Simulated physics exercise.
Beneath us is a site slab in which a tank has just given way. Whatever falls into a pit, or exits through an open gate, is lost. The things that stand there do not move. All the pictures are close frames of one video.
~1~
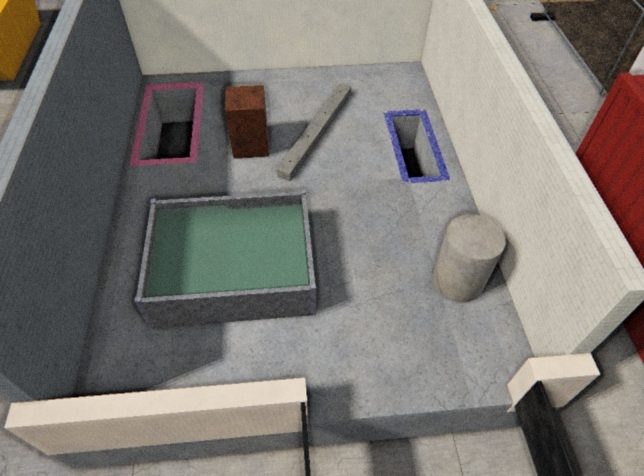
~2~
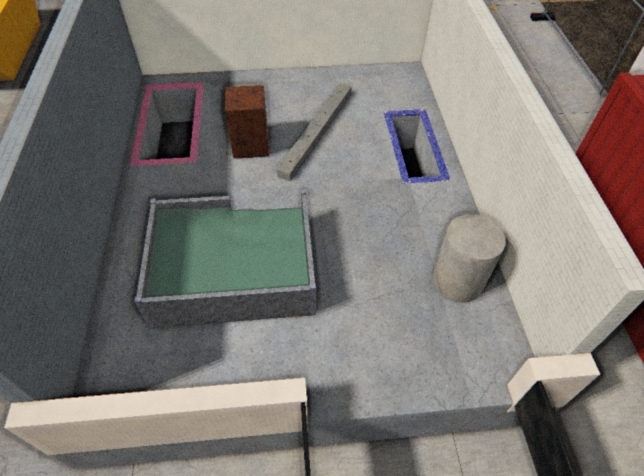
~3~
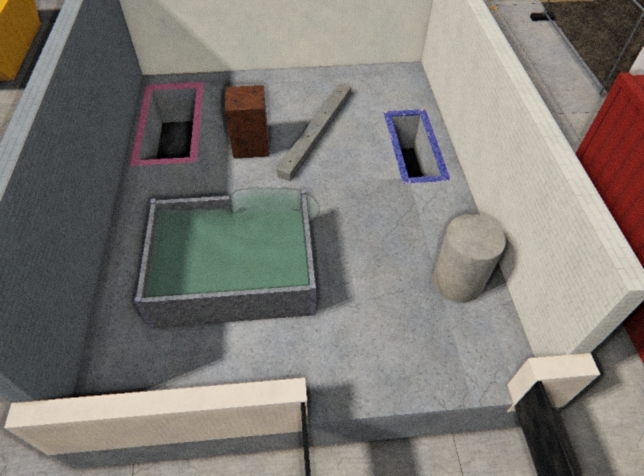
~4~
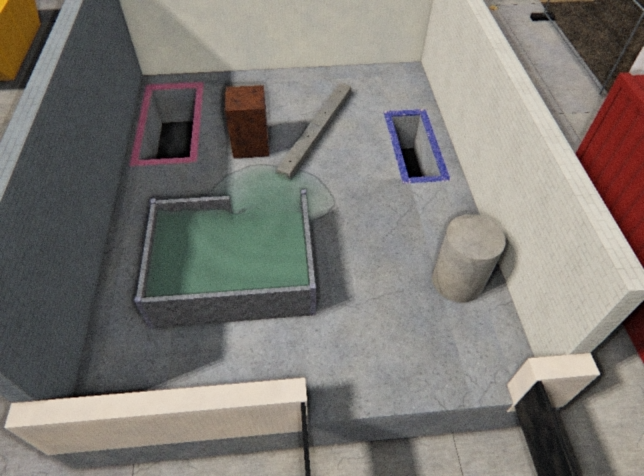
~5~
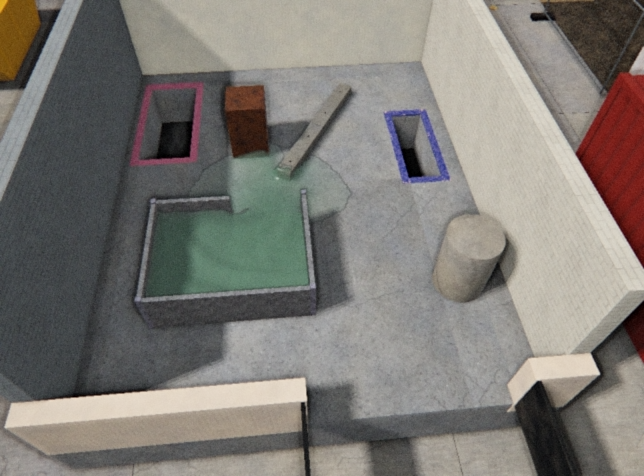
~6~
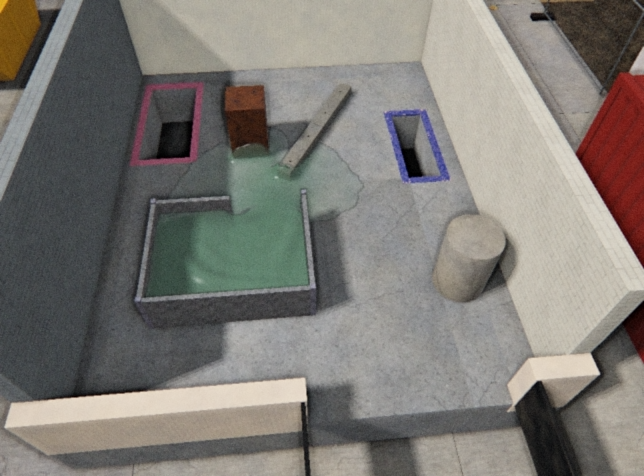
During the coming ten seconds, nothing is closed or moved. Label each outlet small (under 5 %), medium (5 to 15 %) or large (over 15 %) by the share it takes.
Labels: Gate: Small, blue pit: Large, pink pit: Large.
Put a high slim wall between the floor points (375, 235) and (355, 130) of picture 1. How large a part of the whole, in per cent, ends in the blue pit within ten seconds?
Blue: 10 %.
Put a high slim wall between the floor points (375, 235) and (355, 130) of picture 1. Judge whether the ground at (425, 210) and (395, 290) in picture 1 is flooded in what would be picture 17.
Result, in the order given: Unsoaked / unsoaked.
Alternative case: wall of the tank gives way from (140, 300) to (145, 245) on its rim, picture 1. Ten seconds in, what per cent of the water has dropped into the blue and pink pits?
Blue: 4 percent; pink: 25 percent.
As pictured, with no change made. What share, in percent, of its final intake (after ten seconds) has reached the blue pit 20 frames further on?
Result: 40 % of the ten-second total.
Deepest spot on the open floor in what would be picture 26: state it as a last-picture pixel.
Look near (256, 159).
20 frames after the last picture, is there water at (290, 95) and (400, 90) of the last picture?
First spot swamped; second spot swamped.
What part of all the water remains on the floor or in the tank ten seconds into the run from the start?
Some 48 per cent.
A moment on, water covers 20 % of the floor; the gate 0 %, the blue pit 0 %, the pink pit 1 %.
Next, water covers 35 % of the floor; the gate 0 %, the blue pit 4 %, the pink pit 5 %.
Then, water covers 45 % of the floor; the gate 0 %, the blue pit 10 %, the pink pit 9 %.
Later, water covers 55 % of the floor; the gate 0 %, the blue pit 16 %, the pink pit 18 %.
In the end, water covers 70 % of the floor; the gate 0 %, the blue pit 25 %, the pink pit 27 %.
